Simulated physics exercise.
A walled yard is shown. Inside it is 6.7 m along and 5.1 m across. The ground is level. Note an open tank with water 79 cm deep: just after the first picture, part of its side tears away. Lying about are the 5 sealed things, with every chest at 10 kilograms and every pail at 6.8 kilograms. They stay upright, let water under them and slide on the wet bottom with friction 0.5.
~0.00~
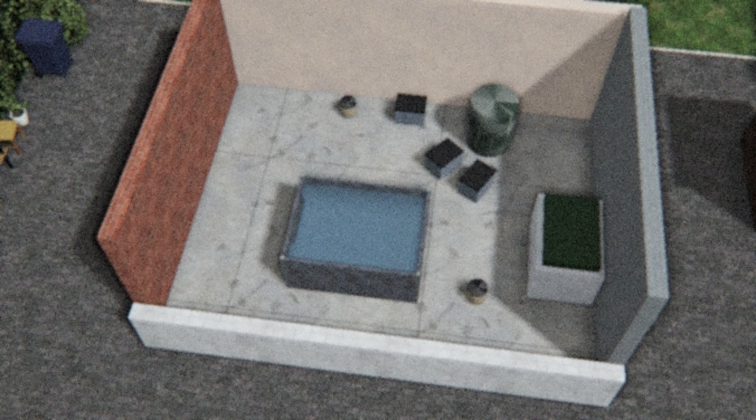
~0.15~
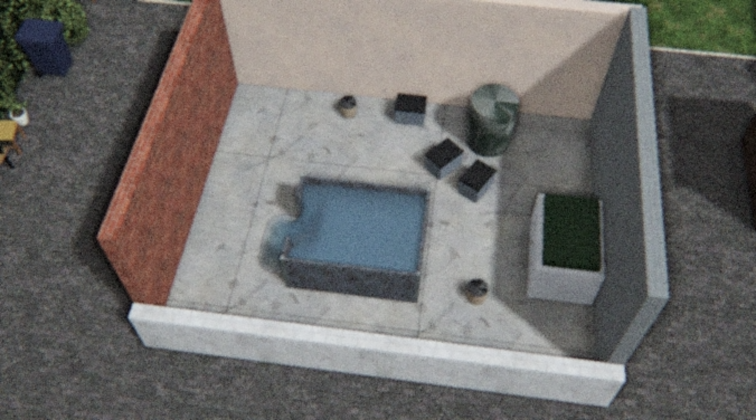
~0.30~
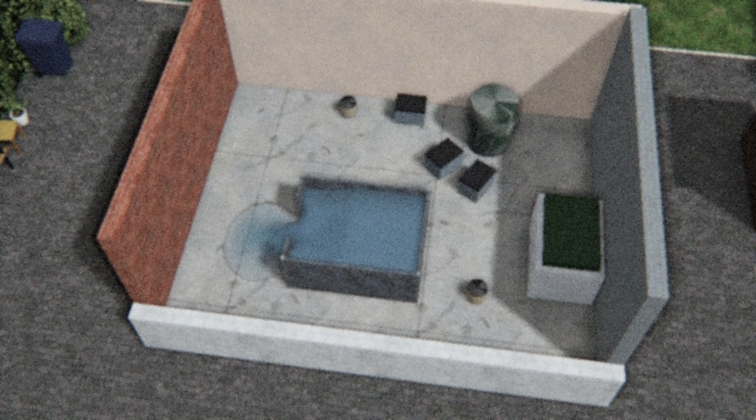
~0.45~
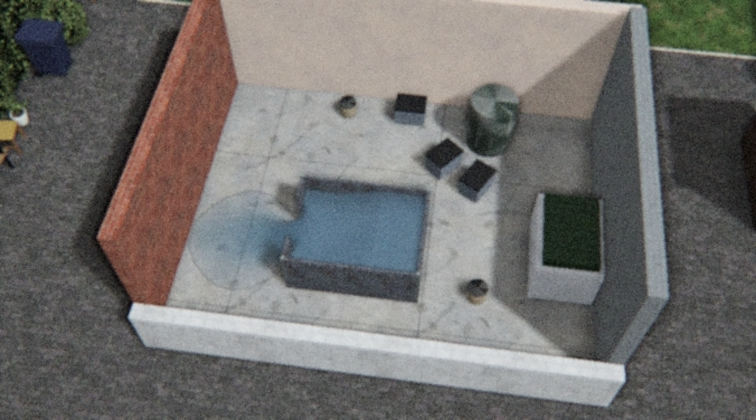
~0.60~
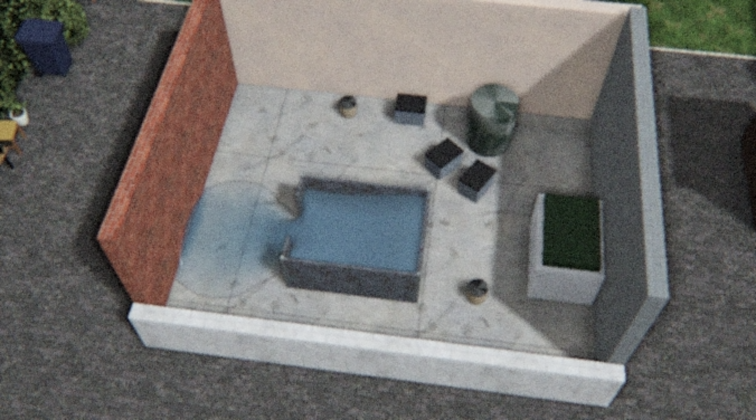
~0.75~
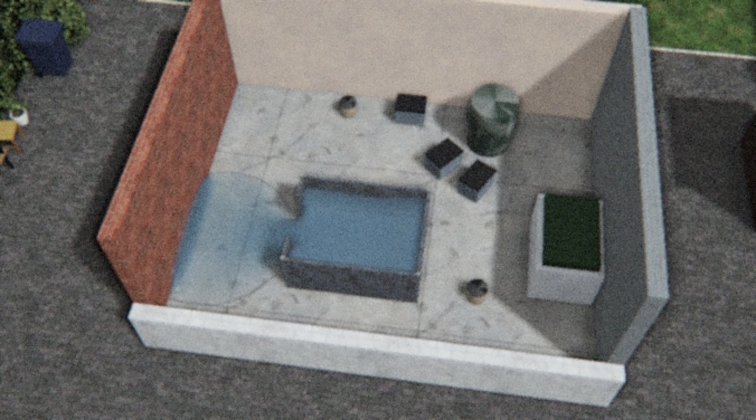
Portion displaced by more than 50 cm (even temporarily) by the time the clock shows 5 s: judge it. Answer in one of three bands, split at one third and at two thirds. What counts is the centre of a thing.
One to two thirds.
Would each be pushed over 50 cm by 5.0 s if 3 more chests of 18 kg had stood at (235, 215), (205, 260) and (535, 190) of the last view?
Result, one by one: Exceeded, exceeded and not exceeded.
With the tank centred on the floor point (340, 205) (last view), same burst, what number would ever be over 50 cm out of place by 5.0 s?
The count would be 3.
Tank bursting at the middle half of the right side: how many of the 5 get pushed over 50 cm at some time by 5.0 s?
The answer then is 3.
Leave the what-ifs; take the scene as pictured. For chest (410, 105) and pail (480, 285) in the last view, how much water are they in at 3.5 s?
Around 5 cm and 2 cm.
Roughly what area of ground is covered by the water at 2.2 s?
The covered patch comes to about 12 m2.
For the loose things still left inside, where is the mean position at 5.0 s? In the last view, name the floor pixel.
They average out to somewhere around (450, 186).
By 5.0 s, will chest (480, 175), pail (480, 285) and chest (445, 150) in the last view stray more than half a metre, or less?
The first is inside the limit, the second inside the limit, and the third inside the limit.
After 1.1 s 0 of 5 are over 50 cm from their spots; 0 afloat.
After 2.2 s 0 of 5 are over 50 cm from their spots; 0 afloat.
After 3.5 s 1 of 5 are over 50 cm from their spots; 0 afloat.
After 5.0 s 2 of 5 are over 50 cm from their spots, and 2 have been at some point; 1 afloat.
